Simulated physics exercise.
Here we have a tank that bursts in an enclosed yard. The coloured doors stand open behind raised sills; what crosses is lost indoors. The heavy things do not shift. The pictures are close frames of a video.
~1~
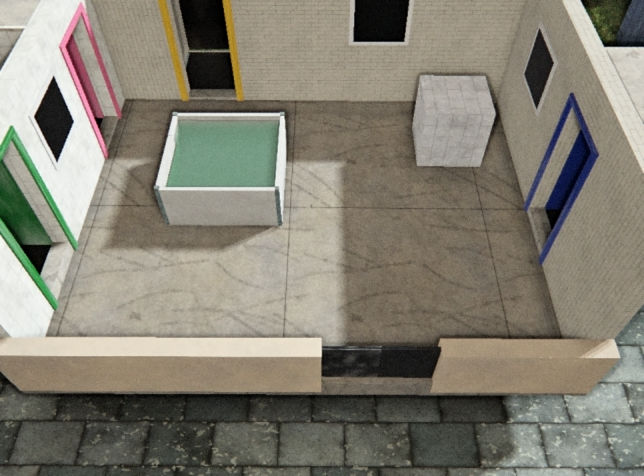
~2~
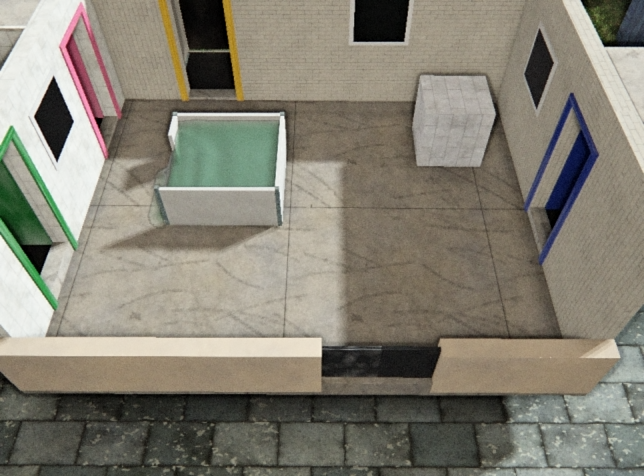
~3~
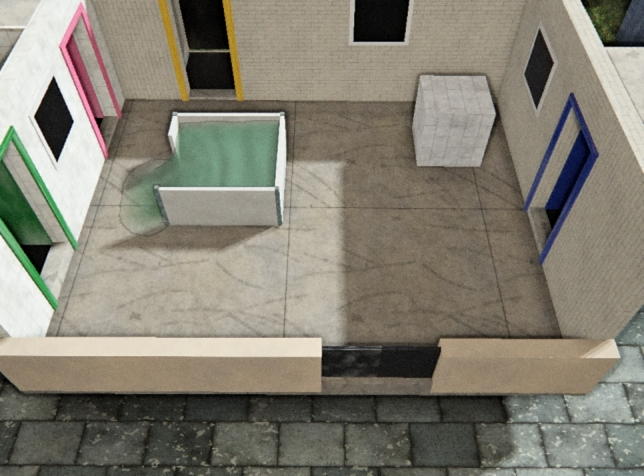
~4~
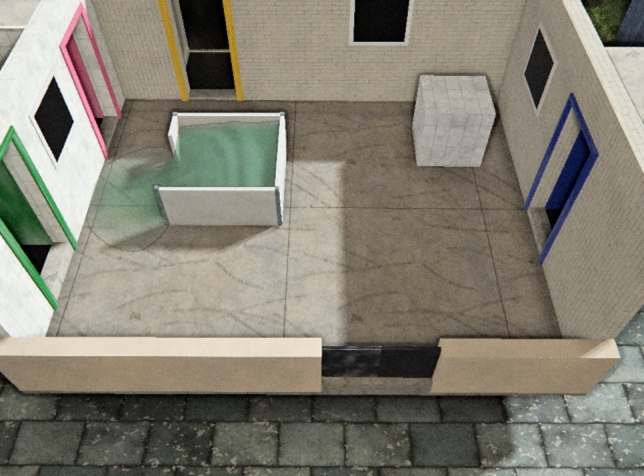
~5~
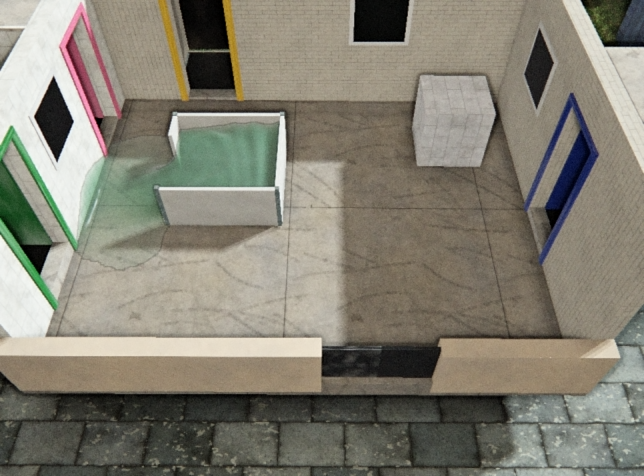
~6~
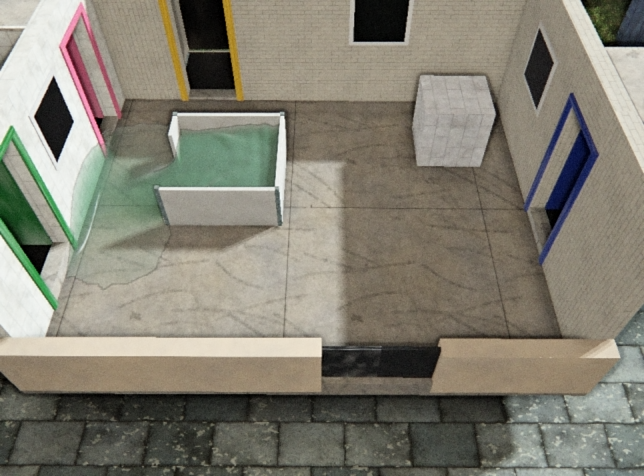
A walled yard with a brown paved floor is seen from a high, fixed viewpoint, with grey paving outside its low front wall. A white tank of green water stands left of centre and a pale block at back right, with green and pink doorways on the left, yellow behind and blue on the right. The tank's left side opens and water pours out leftward, reaching the left wall and spreading along it.
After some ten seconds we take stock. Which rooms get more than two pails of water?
The green door admits no more than that; the blue door admits no more than that; the pink door lets in a lot; the yellow door lets in a lot.
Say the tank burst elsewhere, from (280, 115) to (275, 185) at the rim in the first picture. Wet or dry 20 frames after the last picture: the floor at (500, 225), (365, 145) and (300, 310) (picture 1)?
In that order: Awash, flooded, dry.
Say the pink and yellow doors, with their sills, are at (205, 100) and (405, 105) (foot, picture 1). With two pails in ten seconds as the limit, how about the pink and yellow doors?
In short: Pink door goes over; yellow door stays under.
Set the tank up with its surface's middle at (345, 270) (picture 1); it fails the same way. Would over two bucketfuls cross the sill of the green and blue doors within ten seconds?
In short: Green door floods, blue door holds.
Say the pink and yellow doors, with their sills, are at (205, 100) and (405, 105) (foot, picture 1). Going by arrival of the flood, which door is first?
First comes the green door.
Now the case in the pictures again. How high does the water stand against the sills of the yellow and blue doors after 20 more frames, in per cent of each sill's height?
About 180 and 0 per cent.
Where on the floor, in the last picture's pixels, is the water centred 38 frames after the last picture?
Near (274, 212).
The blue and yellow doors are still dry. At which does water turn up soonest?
First comes the yellow door.
A moment on, water covers 15 % of the floor; the green door wet at the sill, nothing in, the blue door not reached, the pink door under two buckets in, the yellow door not reached.
Next, water covers 25 % of the floor; the green door wet at the sill, nothing in, the blue door not reached, the pink door over two buckets in, the yellow door wet at the sill, nothing in.
Then, water covers 55 % of the floor; the green door under two buckets in, the blue door not reached, the pink door over two buckets in, the yellow door under two buckets in.
Later, water covers 90 % of the floor; the green door under two buckets in, the blue door wet at the sill, nothing in, the pink door over two buckets in, the yellow door over two buckets in.
In the end, water covers 95 % of the floor; the green door under two buckets in, the blue door wet at the sill, nothing in, the pink door over two buckets in, the yellow door over two buckets in.
